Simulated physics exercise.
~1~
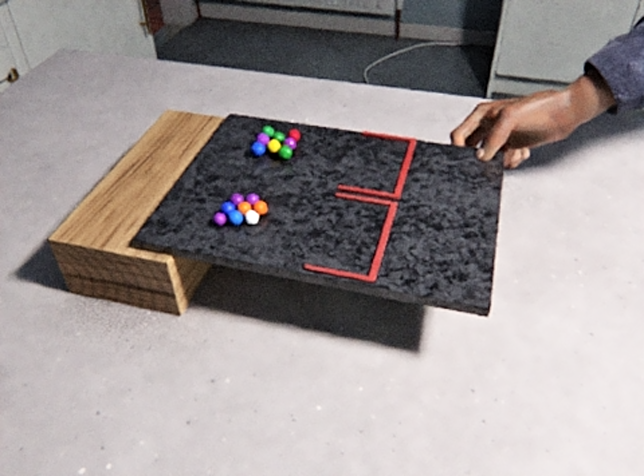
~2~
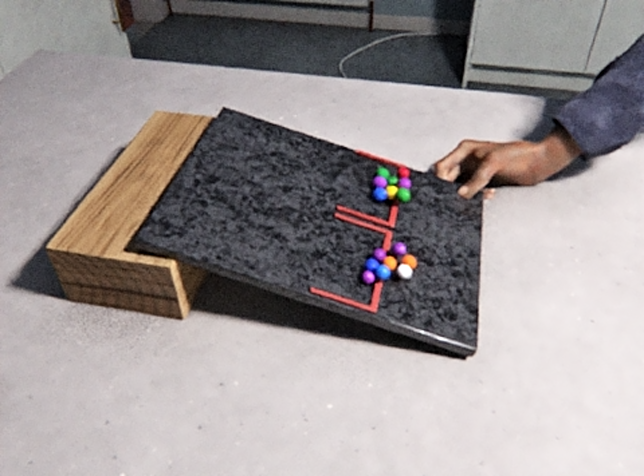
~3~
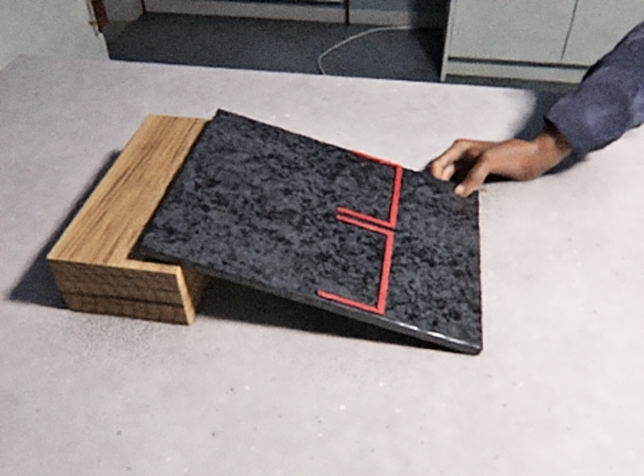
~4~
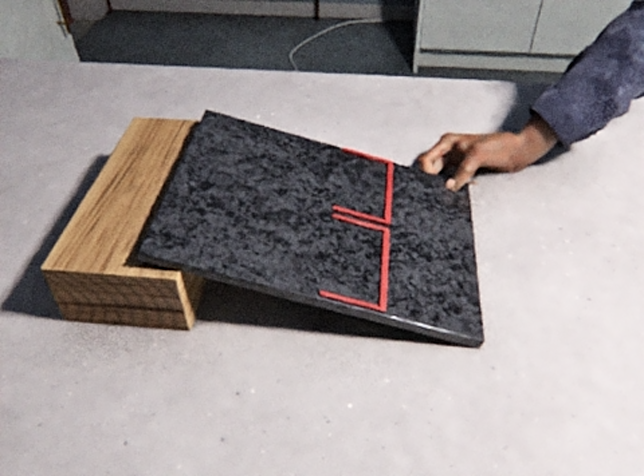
The clip shows a hand lowering one end of a dark speckled board propped on a wooden block, as two clusters of colourful balls move right past the red bars and disappear from view, leaving the board sloping and empty with the hand still at its edge.
